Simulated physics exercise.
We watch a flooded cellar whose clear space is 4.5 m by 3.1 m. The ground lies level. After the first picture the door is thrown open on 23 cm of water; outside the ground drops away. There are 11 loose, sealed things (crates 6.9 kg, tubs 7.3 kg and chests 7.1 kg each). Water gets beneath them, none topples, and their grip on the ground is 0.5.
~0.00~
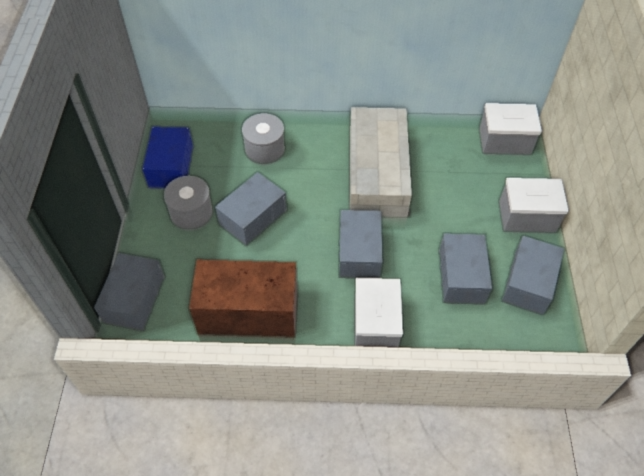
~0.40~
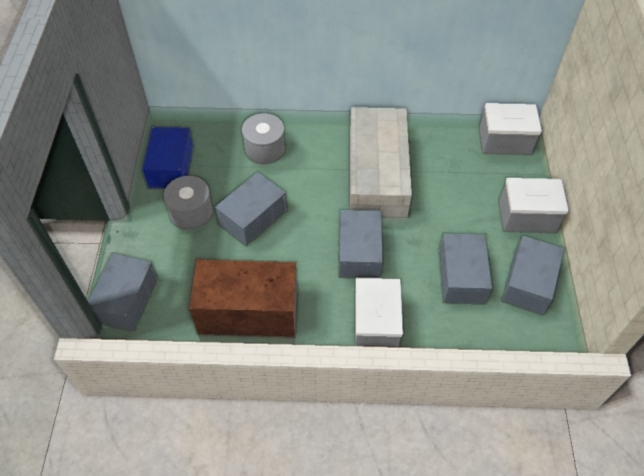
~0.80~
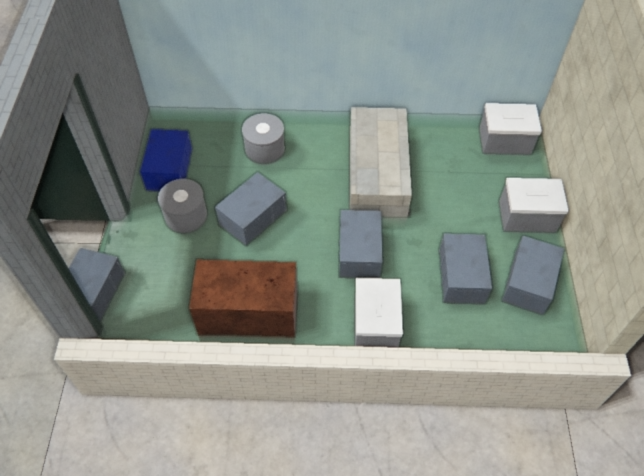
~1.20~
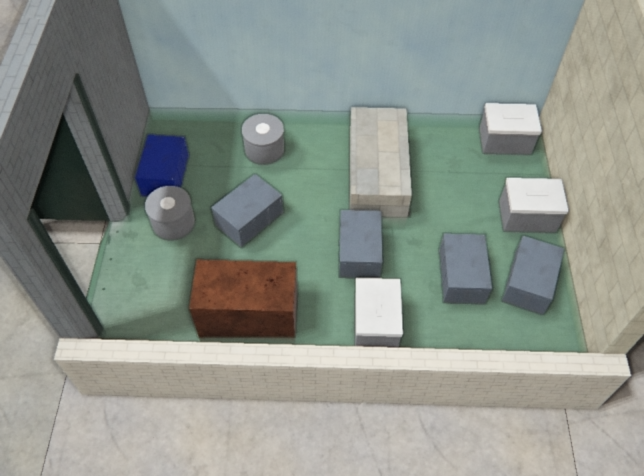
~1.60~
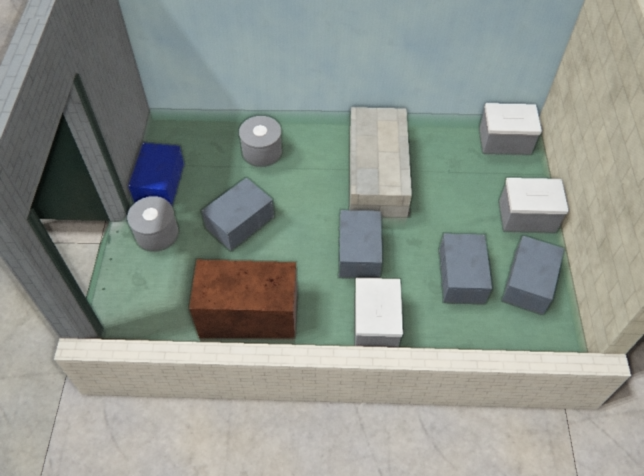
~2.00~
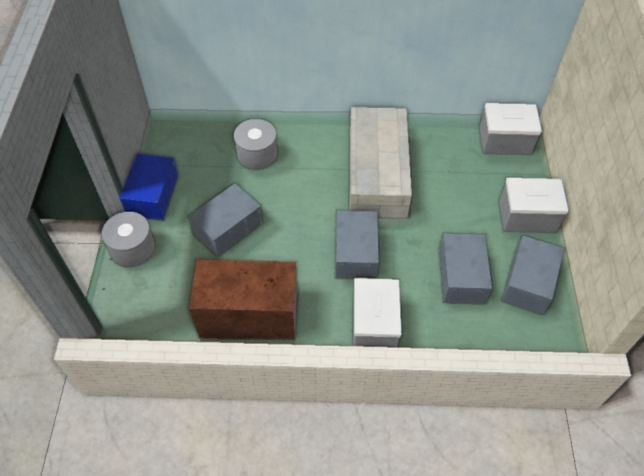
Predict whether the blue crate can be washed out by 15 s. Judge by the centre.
Blue crate escapes.
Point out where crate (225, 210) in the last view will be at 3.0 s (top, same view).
Near (181, 231).
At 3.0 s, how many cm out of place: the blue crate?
About 100 cm.
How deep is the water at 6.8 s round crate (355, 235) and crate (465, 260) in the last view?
Roughly 16 and 15 cm.
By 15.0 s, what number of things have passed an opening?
7 of them.
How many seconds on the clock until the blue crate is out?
At about 3.0 s.
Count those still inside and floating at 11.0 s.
5 of them.
After 3.0 s the blue crate is near (112, 225), 1.0 m from its start, afloat; 2 of 11 are out; 9 afloat.
After 6.8 s the blue crate has gone out; 4 of 11 are out; 7 afloat.
After 11.0 s the blue crate has gone out; 6 of 11 are out; 5 afloat.
After 15.0 s the blue crate has gone out; 7 of 11 are out; 4 afloat.
